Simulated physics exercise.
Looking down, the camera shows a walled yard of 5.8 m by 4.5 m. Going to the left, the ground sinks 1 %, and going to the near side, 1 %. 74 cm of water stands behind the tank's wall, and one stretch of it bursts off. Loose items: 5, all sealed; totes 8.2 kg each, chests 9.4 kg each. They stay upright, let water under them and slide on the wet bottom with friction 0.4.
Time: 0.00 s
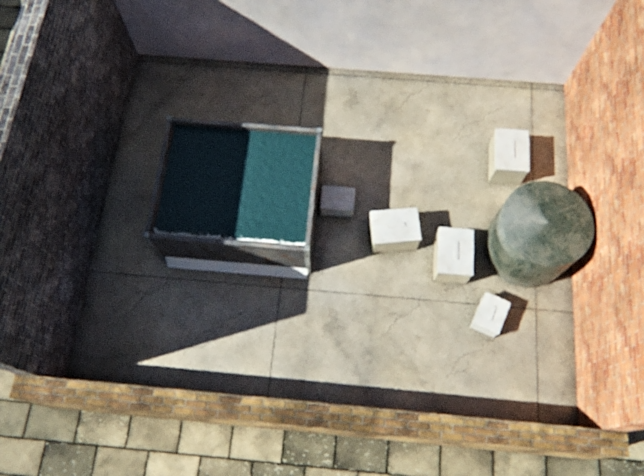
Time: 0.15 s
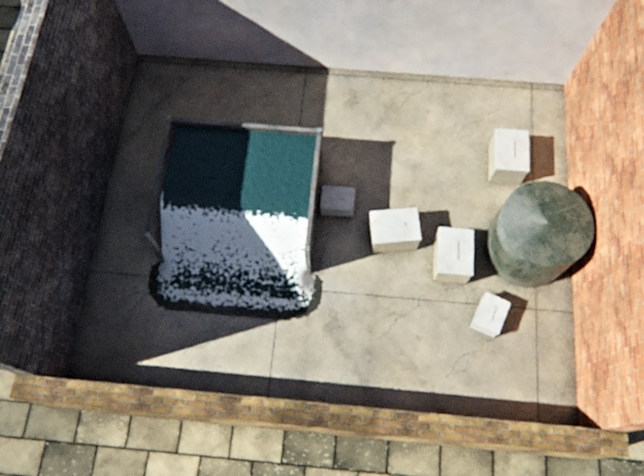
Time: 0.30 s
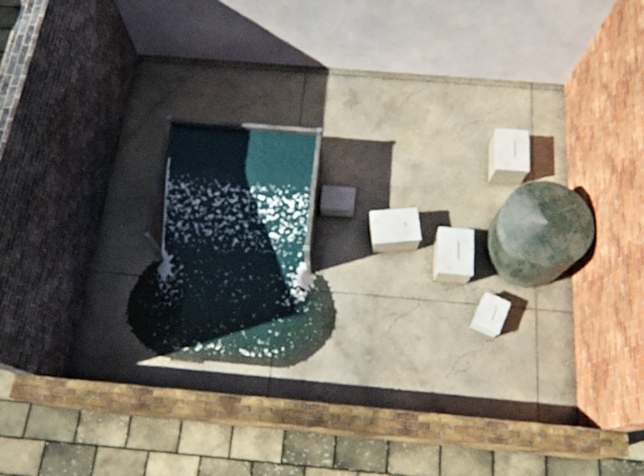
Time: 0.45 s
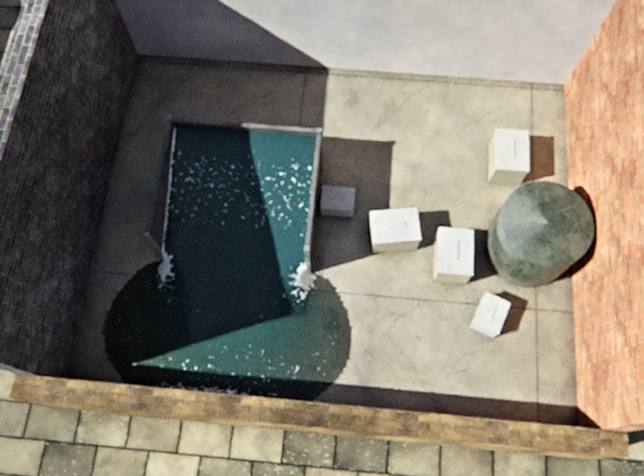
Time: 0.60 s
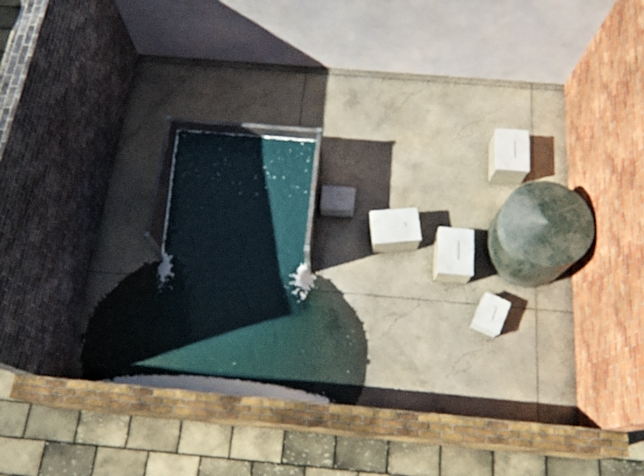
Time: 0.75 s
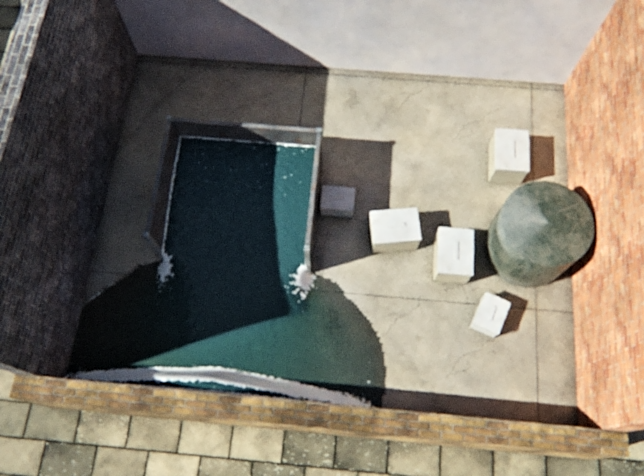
The clip shows a walled yard from above, where water bursts from the near side of a rectangular tank and spreads across the paving to the near wall, while the pale boxes and rounded grey-green object stay still.
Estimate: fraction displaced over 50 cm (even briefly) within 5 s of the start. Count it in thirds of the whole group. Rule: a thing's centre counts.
The fraction lands in the middle third.
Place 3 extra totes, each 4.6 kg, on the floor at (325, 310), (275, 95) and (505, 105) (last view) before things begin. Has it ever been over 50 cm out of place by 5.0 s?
In the order asked: Farther than that, farther than that, not as far.
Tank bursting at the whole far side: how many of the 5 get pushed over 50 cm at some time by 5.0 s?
Result: 3 of them.
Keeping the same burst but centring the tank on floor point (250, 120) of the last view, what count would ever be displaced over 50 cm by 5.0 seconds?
So the tally would be 2.
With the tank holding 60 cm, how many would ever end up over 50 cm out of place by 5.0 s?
I count 2 of them in that case.
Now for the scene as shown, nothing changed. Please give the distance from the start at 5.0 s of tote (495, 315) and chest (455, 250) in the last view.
Distances: 40 cm; 140 cm.
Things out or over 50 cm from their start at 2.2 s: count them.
The number by then is 0.
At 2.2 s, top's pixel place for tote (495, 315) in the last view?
It would be close to (511, 293) by then.
After 1.1 s 0 of 5 are over 50 cm from their spots; 0 afloat.
After 2.2 s 0 of 5 are over 50 cm from their spots; 0 afloat.
After 3.5 s 2 of 5 are over 50 cm from their spots; 1 afloat.
After 5.0 s 1 of 5 are over 50 cm from their spots, and 2 have been at some point; 3 afloat.
